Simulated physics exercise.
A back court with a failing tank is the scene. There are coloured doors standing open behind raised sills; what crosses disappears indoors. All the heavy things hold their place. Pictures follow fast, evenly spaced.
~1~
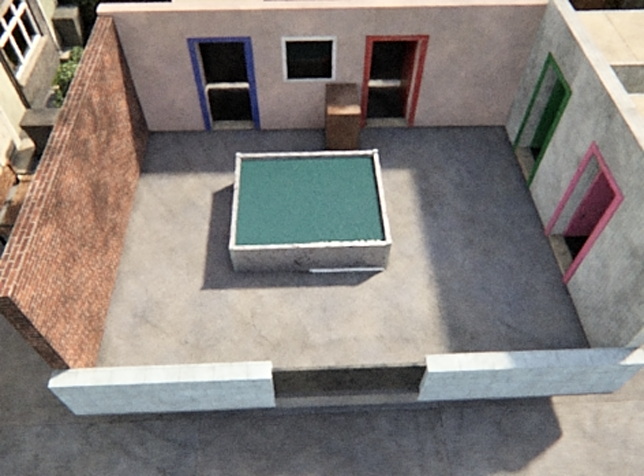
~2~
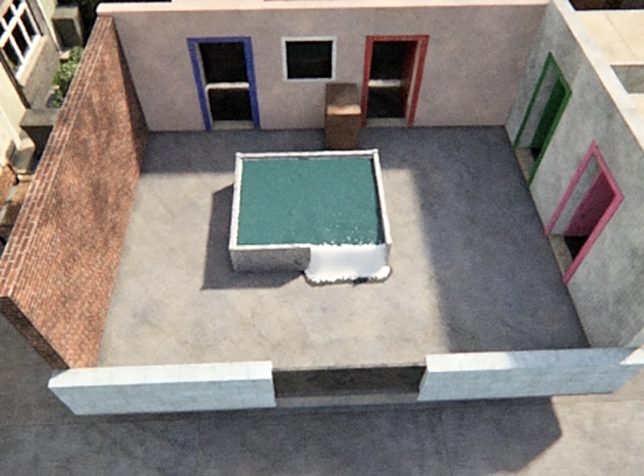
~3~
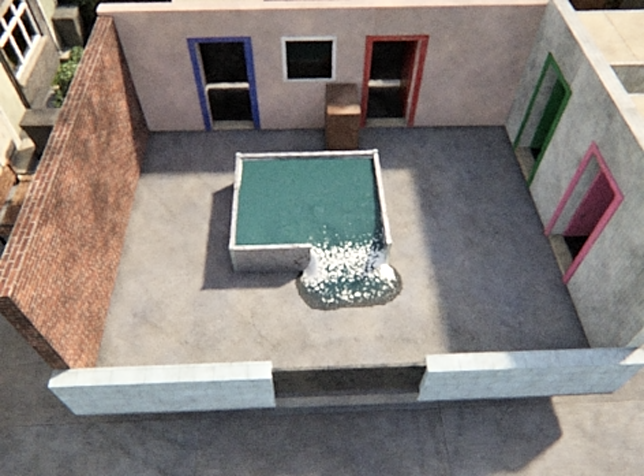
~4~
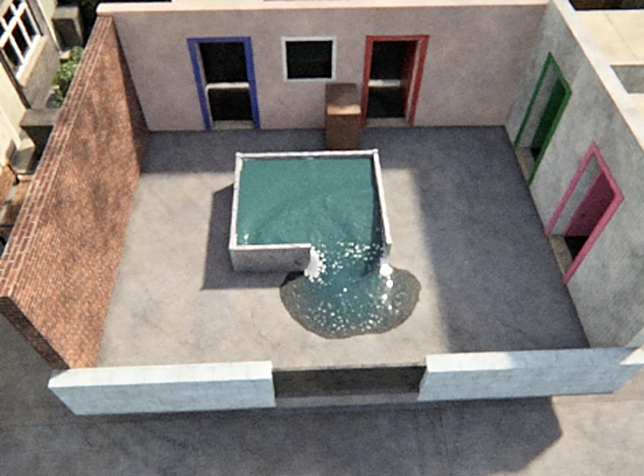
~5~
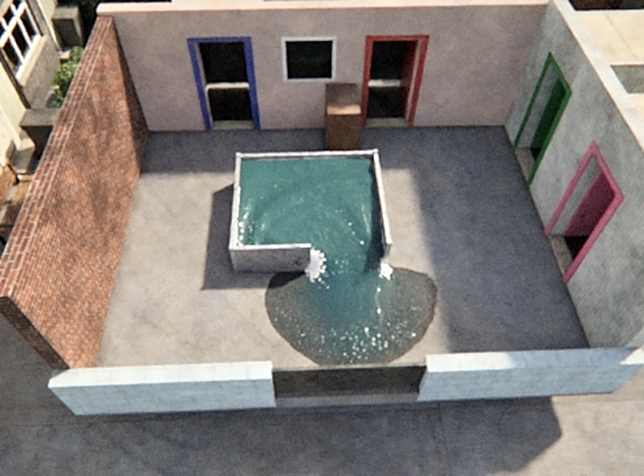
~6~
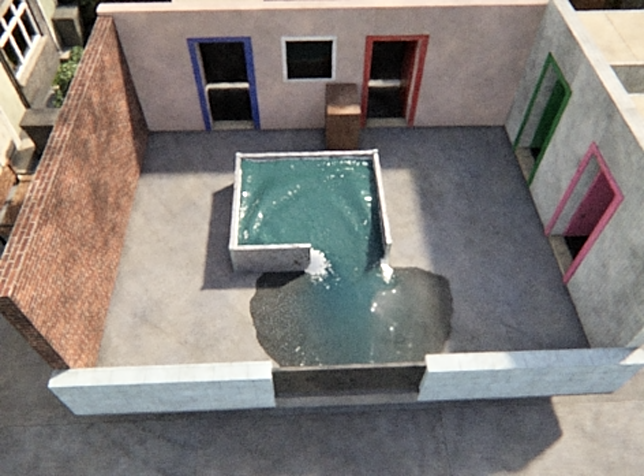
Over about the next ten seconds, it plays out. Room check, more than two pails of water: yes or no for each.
Blue door, yes; red door, yes; pink door, yes; green door, no.
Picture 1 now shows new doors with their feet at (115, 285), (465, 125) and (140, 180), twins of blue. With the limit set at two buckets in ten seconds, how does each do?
The first new doorway tops it, the second tops it, the third comes up short.
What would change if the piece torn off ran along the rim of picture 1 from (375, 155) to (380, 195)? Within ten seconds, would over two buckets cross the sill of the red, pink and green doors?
Taking them in turn, the red door crosses the line, the pink door crosses the line, the green door crosses the line.
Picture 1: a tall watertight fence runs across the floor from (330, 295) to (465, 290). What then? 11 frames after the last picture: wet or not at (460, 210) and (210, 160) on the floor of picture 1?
Result, in order: Swamped / bone-dry.
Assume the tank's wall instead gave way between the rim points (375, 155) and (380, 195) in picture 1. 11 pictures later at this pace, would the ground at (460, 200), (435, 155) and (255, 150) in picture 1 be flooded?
One by one: Waterlogged; waterlogged; unsoaked.
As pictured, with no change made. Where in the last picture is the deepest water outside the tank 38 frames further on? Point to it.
I'd say near (570, 372).
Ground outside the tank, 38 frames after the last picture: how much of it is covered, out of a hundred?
My guess is around 85 in a hundred.
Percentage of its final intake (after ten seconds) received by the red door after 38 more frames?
Estimate: Some 0 per cent.
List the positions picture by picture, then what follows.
The tank at (309, 199) is whole and still, in the first picture.
The front is at (308, 278), out from the gap at (348, 261), in the second picture.
Water pours out at (348, 261) and has run to (313, 303), in the third picture.
Water pours out at (348, 262) and has run to (322, 333), in the fourth picture.
Water pours out at (348, 261) and has run to a hidden place, in the fifth picture.
The front is at a hidden place, out from the gap at (348, 261), in the sixth picture.
A moment on, water covers 15 % of the floor; the blue door not reached, the red door not reached, the pink door not reached, the green door not reached.
Next, water covers 25 % of the floor; the blue door not reached, the red door not reached, the pink door not reached, the green door not reached.
Then, water covers 50 % of the floor; the blue door not reached, the red door not reached, the pink door under two buckets in, the green door wet at the sill, nothing in.
Later, water covers 85 % of the floor; the blue door wet at the sill, nothing in, the red door wet at the sill, nothing in, the pink door over two buckets in, the green door wet at the sill, nothing in.
In the end, water covers 100 % of the floor; the blue door over two buckets in, the red door over two buckets in, the pink door over two buckets in, the green door wet at the sill, nothing in.
